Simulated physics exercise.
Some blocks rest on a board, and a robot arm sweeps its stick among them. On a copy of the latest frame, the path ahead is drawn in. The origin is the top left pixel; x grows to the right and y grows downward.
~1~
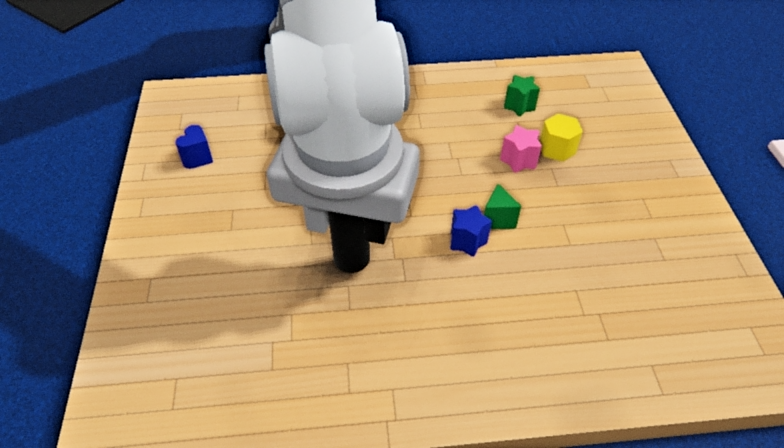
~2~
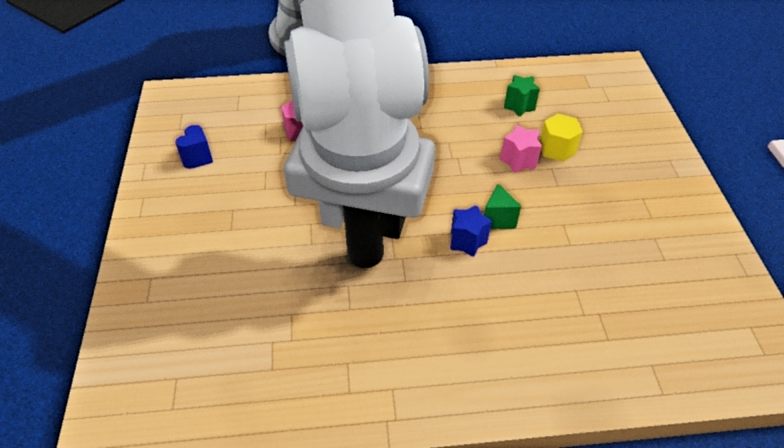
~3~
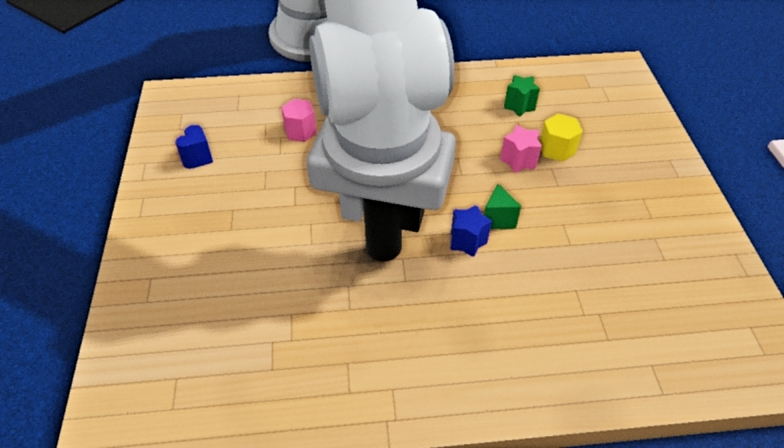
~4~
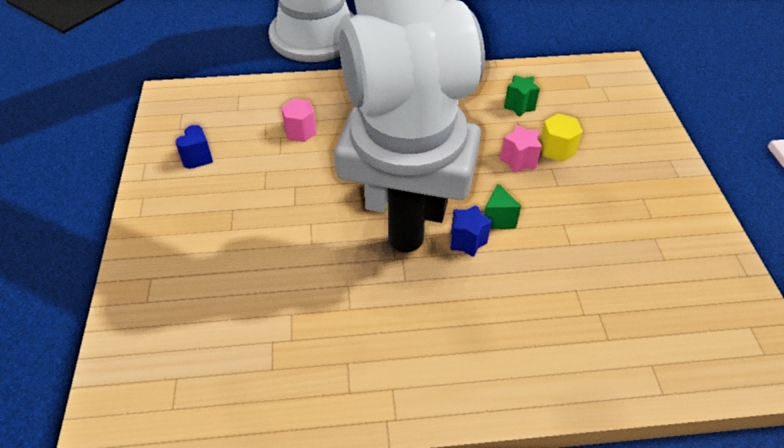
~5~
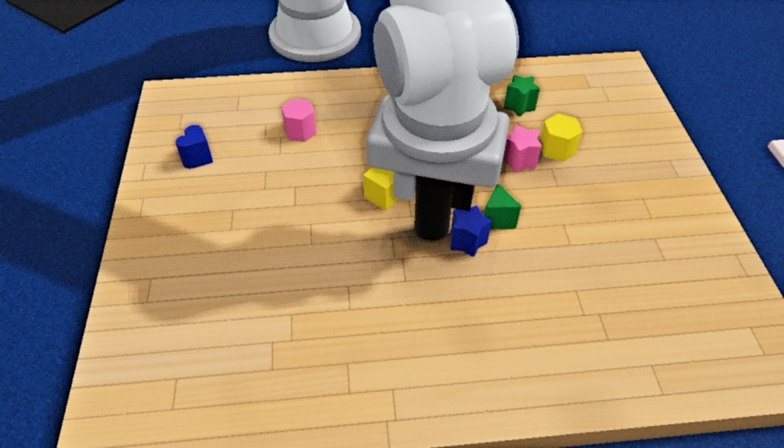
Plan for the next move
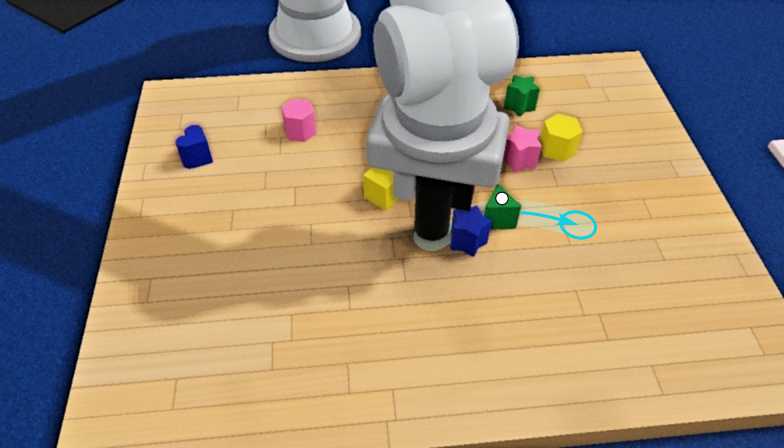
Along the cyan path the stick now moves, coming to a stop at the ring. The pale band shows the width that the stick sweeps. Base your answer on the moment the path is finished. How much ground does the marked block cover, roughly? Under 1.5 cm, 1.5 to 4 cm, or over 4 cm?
It slides well over 4 cm.
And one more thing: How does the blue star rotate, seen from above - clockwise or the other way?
Viewed from above: Clockwise.
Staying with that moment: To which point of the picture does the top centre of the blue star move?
For the centre of its top, I'd go with (495, 218).
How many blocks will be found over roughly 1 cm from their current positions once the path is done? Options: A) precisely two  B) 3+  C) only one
My answer is option A.
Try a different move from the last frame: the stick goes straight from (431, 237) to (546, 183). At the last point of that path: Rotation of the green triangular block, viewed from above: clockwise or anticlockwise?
It swings round clockwise.
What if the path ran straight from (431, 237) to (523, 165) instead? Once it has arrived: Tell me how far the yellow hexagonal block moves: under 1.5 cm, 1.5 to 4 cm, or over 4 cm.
The block shifts less than 1.5 cm.
Drawn move, from (431, 237) via (475, 217) and (526, 213), ending at (578, 225); the dot is on the green triangular block.
What follows on the original path. One third of the way, stick at (478, 207); blue star at (492, 218), turned 65° clockwise; green triangular block at (510, 197), turned 30° anticlockwise.
Two thirds of the way, stick at (529, 204); blue star at (495, 218), turned 80° clockwise; green triangular block at (561, 198).
At the end, stick at (581, 215); yellow square block still; blue star at (495, 218), turned 80° clockwise; green triangular block at (616, 207), turned 15° anticlockwise.
